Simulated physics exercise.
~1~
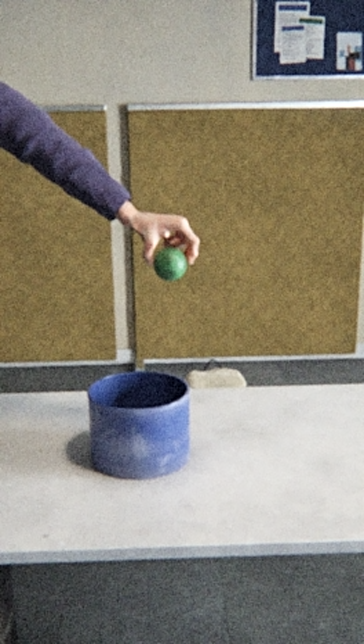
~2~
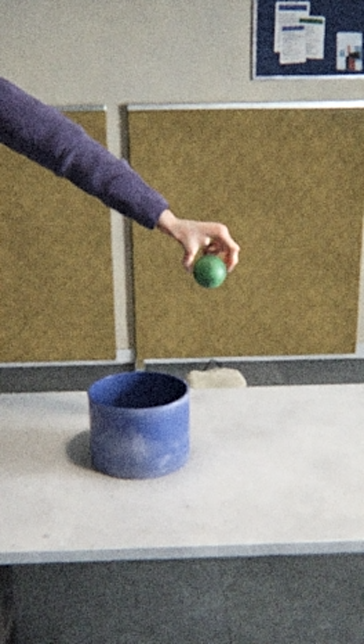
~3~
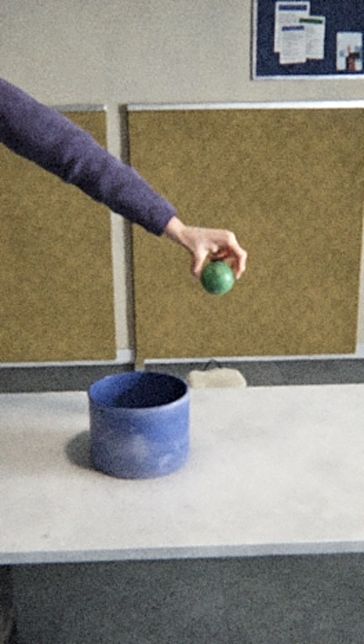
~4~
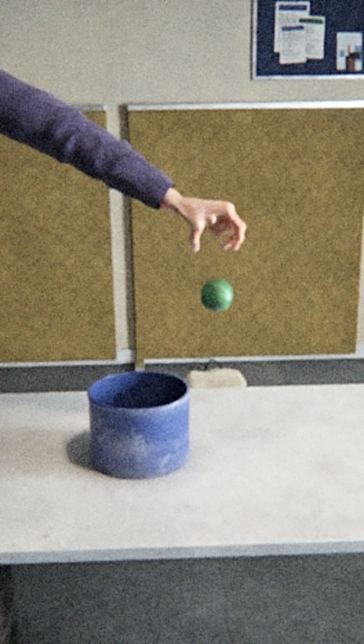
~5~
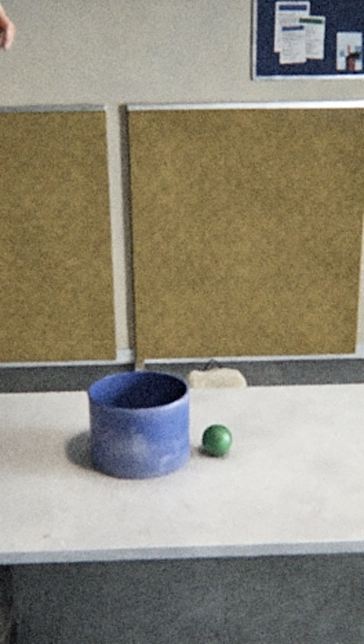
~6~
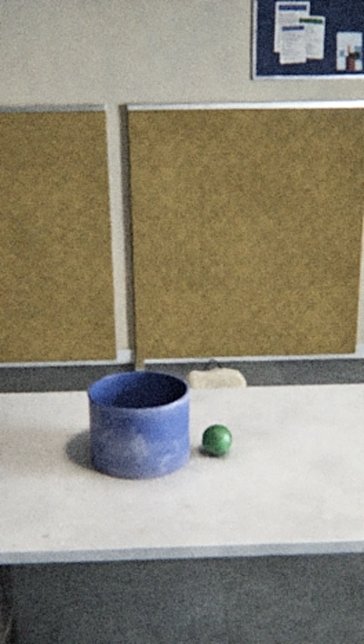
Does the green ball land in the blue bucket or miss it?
The green ball misses the bucket. It ends up on the table just to the right of it.
